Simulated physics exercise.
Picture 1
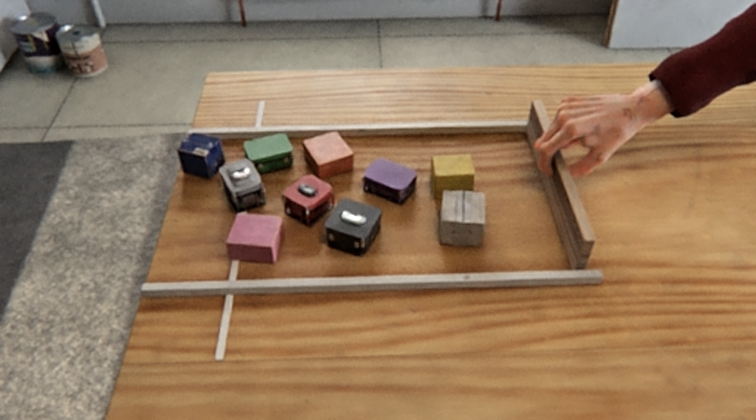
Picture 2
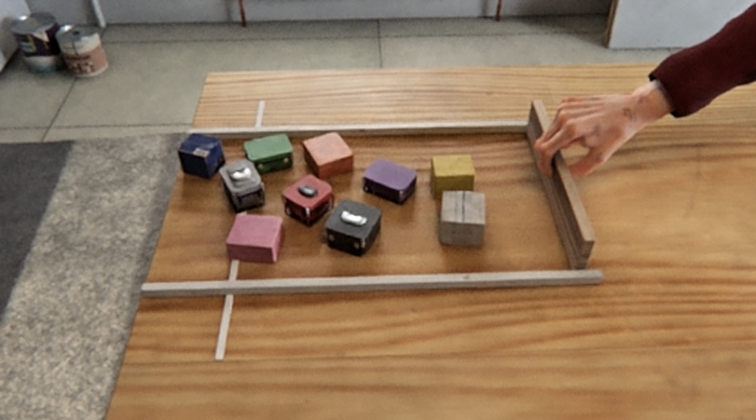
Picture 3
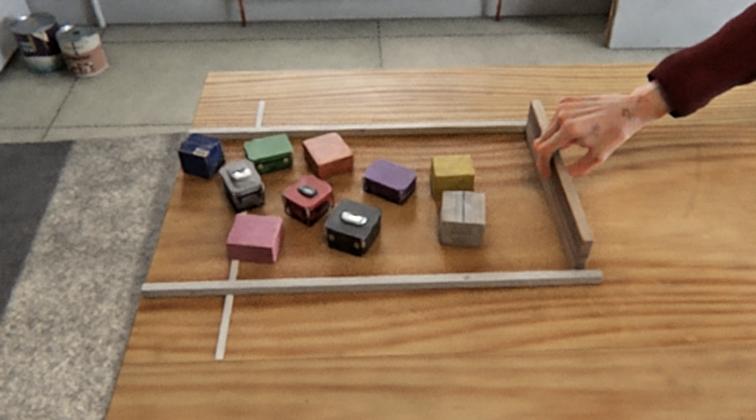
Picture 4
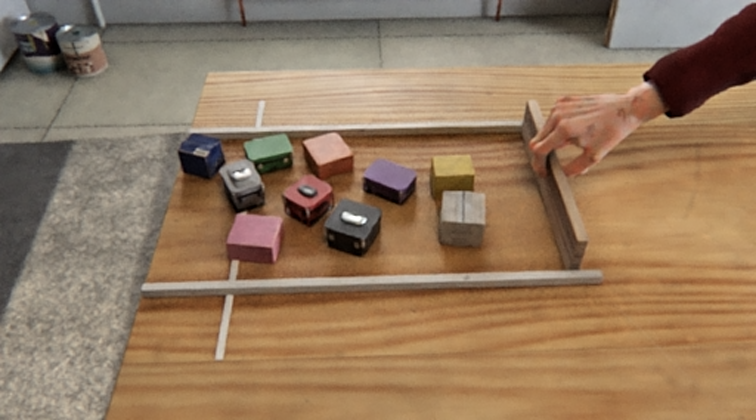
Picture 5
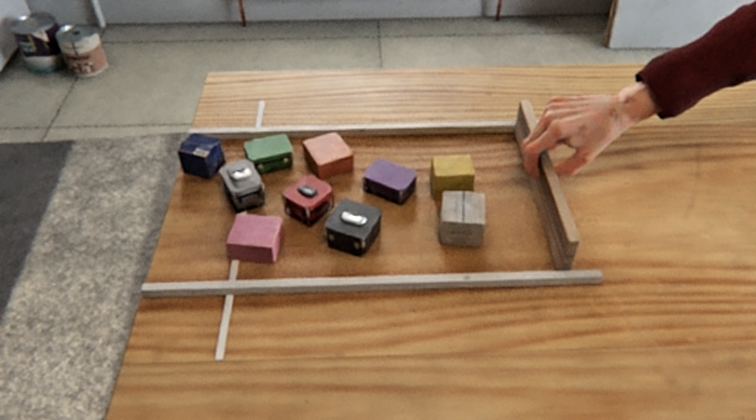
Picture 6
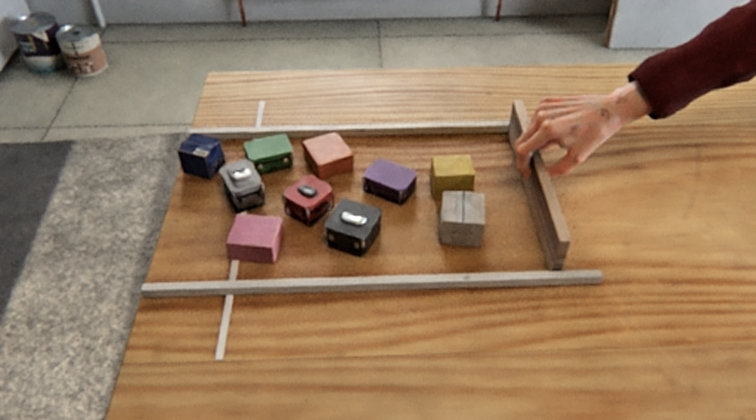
A hand slides a wooden board slightly left toward small colourful blocks that stay still.
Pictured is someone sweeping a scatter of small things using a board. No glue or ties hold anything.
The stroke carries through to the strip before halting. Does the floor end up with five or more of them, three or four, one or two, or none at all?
The floor ends up with three or four.
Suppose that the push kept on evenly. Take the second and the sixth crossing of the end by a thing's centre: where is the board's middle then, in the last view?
(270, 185) and (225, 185).
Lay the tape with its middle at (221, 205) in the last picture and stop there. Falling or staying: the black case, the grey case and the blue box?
In order, the black case goes off the edge, then the grey case goes off the edge, then the blue box goes off the edge.
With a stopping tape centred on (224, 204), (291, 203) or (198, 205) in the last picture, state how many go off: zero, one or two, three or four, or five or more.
Lab note - count per position: 5 or more; zero; five or more.
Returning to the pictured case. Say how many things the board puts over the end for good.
Taken together, the number is 3.
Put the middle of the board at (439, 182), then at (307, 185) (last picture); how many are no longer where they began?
Tally: 3; 9.
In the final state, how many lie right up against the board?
The count in contact is 3.
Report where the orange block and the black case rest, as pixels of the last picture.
Going in order, first (233, 153) and next (170, 244).
Soon after, none off yet; blue box at rest near (202, 156); grey case at rest near (243, 186); pink block at rest near (256, 238).
At rest, the number that fall off is three or four; fallen, pink block, grey case and blue box.
